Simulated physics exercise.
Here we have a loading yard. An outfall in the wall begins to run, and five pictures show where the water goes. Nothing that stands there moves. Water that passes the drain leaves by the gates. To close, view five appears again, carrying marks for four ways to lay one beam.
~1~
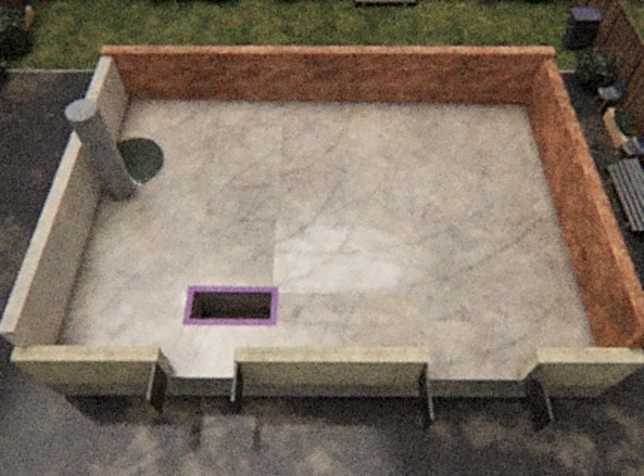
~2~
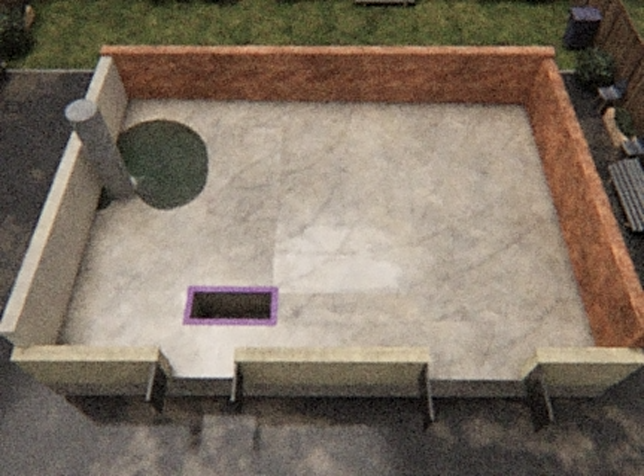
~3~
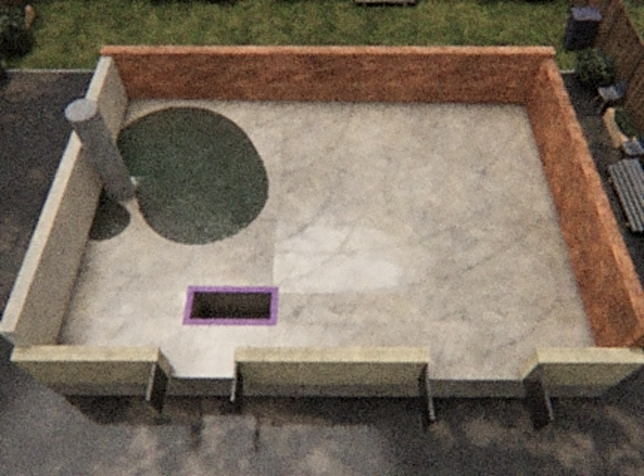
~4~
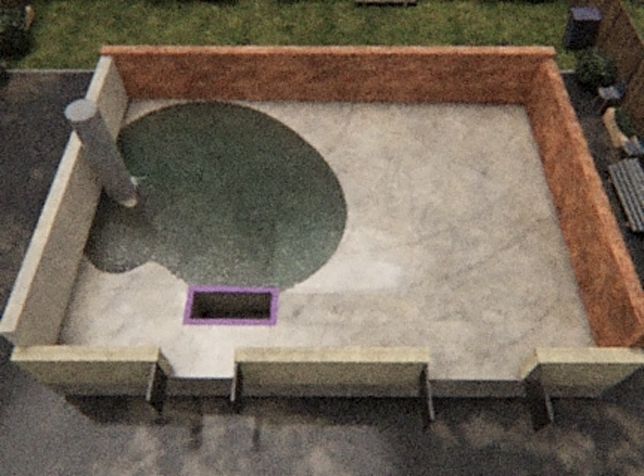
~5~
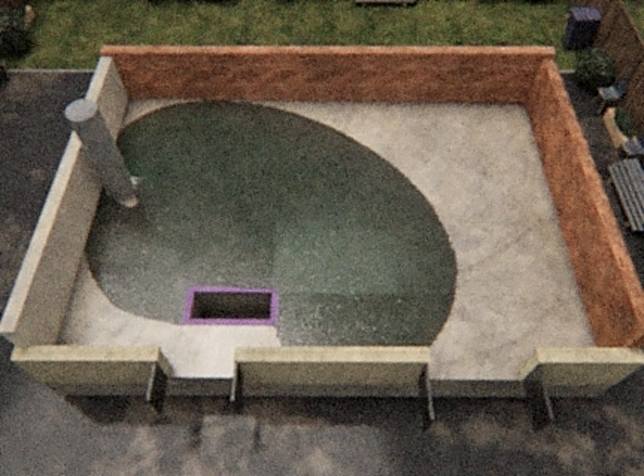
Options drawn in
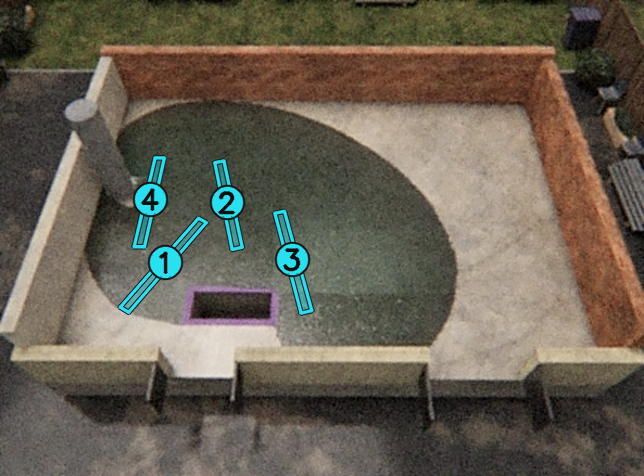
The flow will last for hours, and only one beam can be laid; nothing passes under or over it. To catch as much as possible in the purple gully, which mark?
Choose 2.
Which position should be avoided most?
1.
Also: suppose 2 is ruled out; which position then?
3 it is.
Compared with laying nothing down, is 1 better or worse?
Worse.
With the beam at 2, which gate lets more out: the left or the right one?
More leaves on the right.
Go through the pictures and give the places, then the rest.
The first picture shows outfall partly hidden; purple gully at (232, 306); open gate at (470, 366); open gate at (206, 364); front seen at (158, 158), 2 % of the ground wet; purple gully still dry.
The second picture shows front seen at (206, 169), 7 % of the ground wet; purple gully still dry.
The third picture shows front seen at (266, 187), 16 % of the ground wet; purple gully still dry.
The fourth picture shows front seen at (335, 240), 31 % of the ground wet; purple gully still dry.
The fifth picture shows front seen at (452, 276), 51 % of the ground wet; purple gully taking water.
On the marked copy, 1 from (124, 309) to (202, 220); 2 from (219, 161) to (237, 248); 3 from (279, 212) to (306, 311); 4 from (139, 246) to (159, 157).
With 1, about 7 % of the stream goes into the purple gully, about 86 % out by the gates.
With 2, about 45 % of the stream goes into the purple gully, about 49 % out by the gates.
With 3, about 31 % of the stream goes into the purple gully, about 64 % out by the gates.
With 4, about 10 % of the stream goes into the purple gully, about 82 % out by the gates.
